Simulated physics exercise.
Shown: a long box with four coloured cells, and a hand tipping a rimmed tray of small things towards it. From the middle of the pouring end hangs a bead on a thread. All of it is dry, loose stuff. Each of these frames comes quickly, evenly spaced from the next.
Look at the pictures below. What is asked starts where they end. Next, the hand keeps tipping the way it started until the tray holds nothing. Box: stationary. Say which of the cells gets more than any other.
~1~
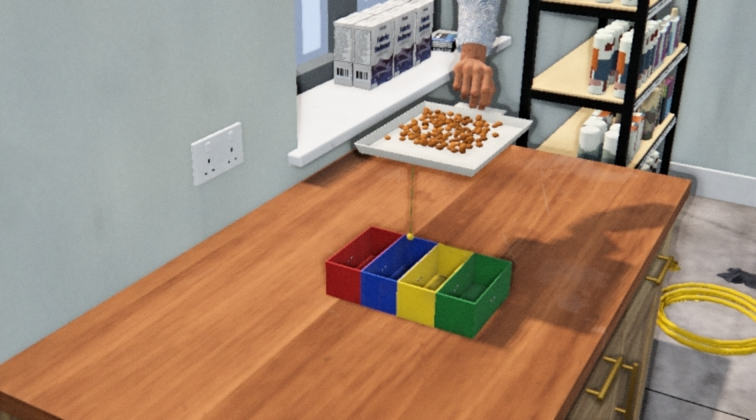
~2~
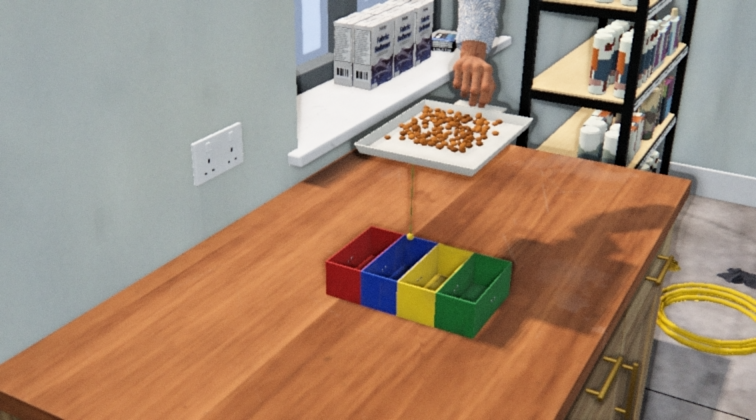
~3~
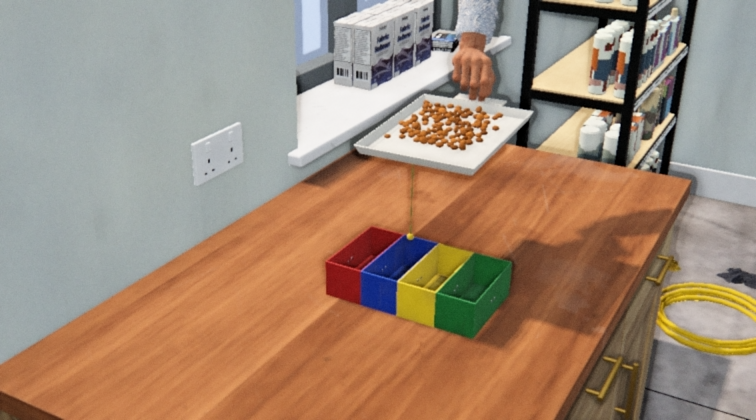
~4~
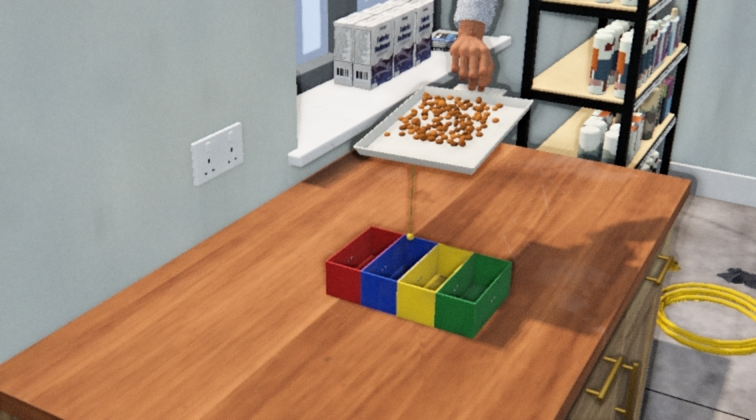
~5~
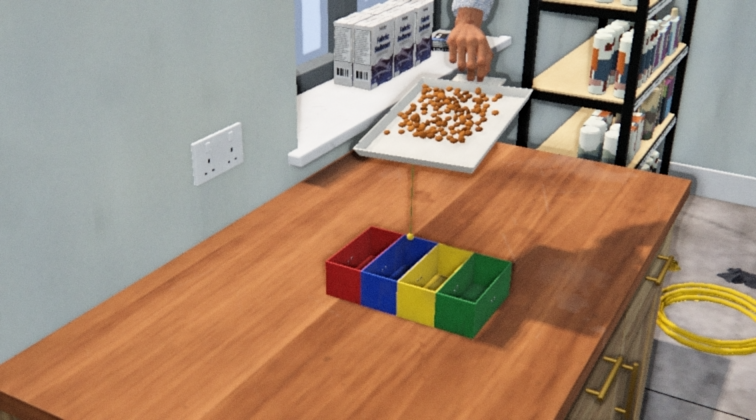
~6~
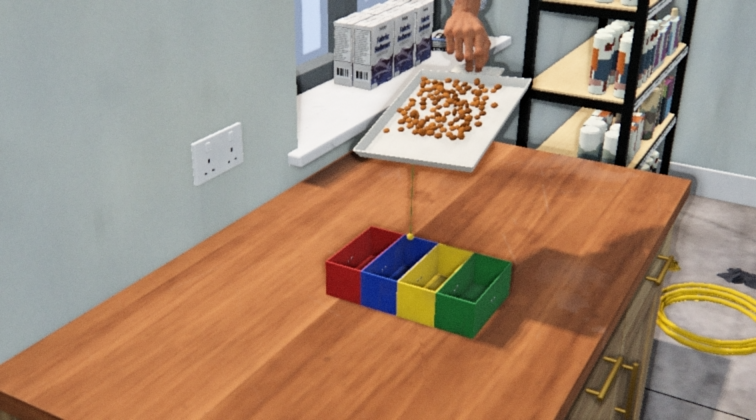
That would be the red cell.
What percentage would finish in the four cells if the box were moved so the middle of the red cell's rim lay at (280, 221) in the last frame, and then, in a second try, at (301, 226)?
Around 80 per cent for the first position, around 90 per cent for the second.
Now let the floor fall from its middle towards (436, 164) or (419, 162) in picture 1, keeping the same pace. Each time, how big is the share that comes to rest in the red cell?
Shares: 0 %, then 30 %.
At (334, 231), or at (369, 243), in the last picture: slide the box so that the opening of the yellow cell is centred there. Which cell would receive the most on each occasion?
For the first position it is that green cell, and for the second it is the cell in yellow.
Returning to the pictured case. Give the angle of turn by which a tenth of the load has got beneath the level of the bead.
The tilt is near 70° by then.
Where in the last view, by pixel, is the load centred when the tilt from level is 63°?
About (378, 155).
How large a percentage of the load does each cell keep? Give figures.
The red cell ends with 40 per cent, the blue cell with 20 per cent, the yellow cell with 0 per cent and the green cell with 0 per cent.
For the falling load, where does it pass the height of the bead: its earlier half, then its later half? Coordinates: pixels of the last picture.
Points: About (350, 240), then about (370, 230).
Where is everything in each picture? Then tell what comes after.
The first frame shows corners of the pouring end at (360, 143) and (472, 167), level; middle of the load at (448, 129), bits of cat kibble; bead on its thread at (410, 237); red cell at (343, 280); blue cell at (379, 290); yellow cell at (416, 301); green cell at (455, 312).
The second frame shows corners of the pouring end at (360, 143) and (472, 167), level; middle of the load at (448, 128).
The third frame shows corners of the pouring end at (360, 144) and (472, 166), tipped barely, lowest at the left corner; middle of the load at (448, 123).
The fourth frame shows corners of the pouring end at (359, 145) and (471, 165), tipped a little, lowest at the left corner; middle of the load at (448, 117).
The fifth frame shows corners of the pouring end at (359, 147) and (471, 164), tipped a little, lowest at the left corner; middle of the load at (448, 111).
The sixth frame shows corners of the pouring end at (359, 148) and (470, 164), tipped clearly, lowest at the left corner; middle of the load at (447, 105); red cell at (343, 280); blue cell at (379, 290); yellow cell at (416, 301); green cell at (455, 312).
Soon, tray tipped steeply; most on the tray; about a quarter falling or outside the box.
A while on, tray tipped past a quarter turn; a stray few on the tray; about a third in the red cell; a small part in the blue cell; a stray few in the yellow cell; about half falling or outside the box.
Towards the end, tray tipped past a quarter turn; about half in the red cell; about a quarter in the blue cell; a stray few in the yellow cell; about a third falling or outside the box.
Finally, tray tipped past a quarter turn; about half in the red cell; about a quarter in the blue cell; a stray few in the yellow cell; none in the green cell; about a third outside the box.
